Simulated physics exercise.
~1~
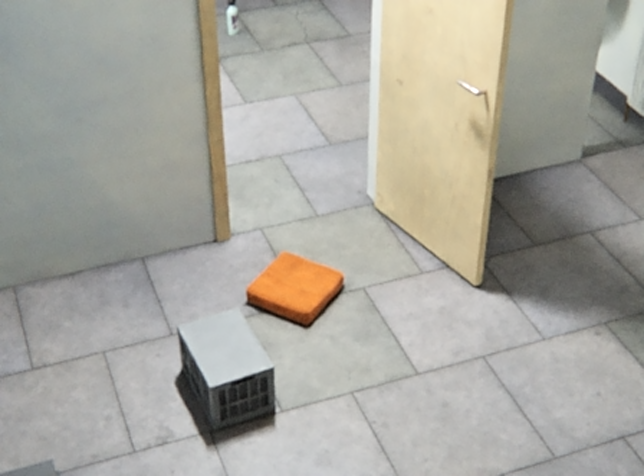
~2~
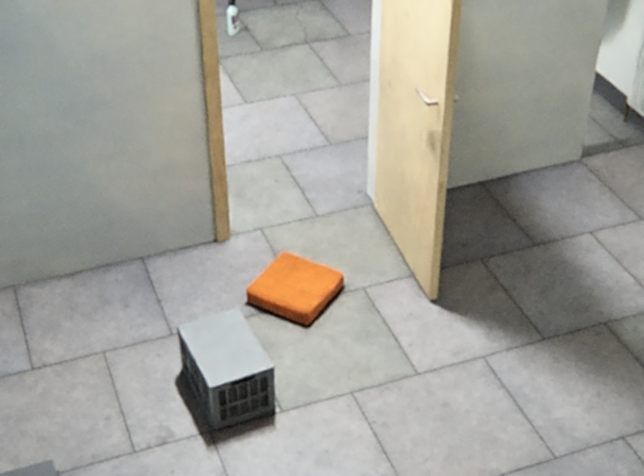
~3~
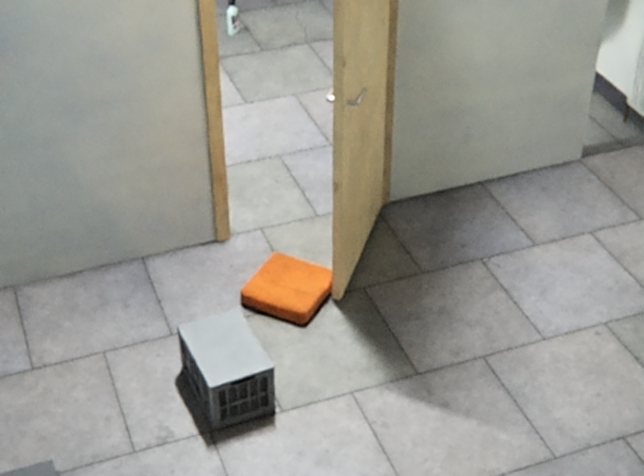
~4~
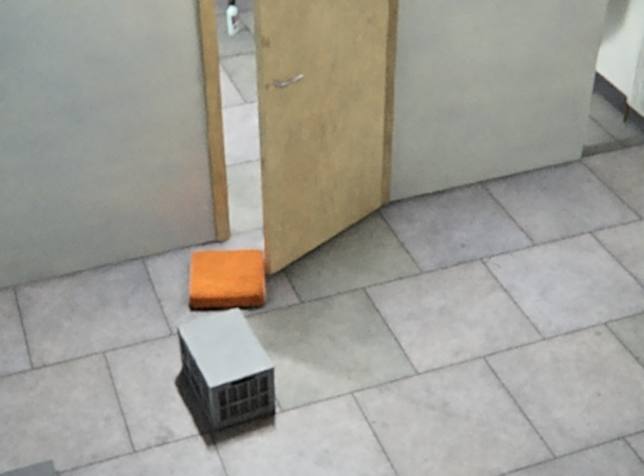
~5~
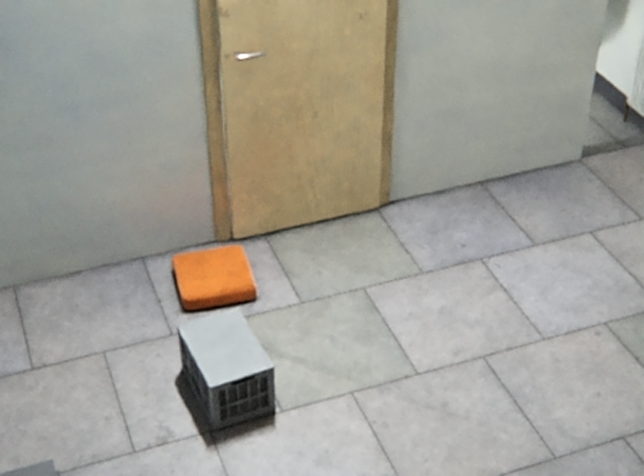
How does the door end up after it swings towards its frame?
The door ends up closed in its frame, with the orange cushion moved to the left and out of its way.
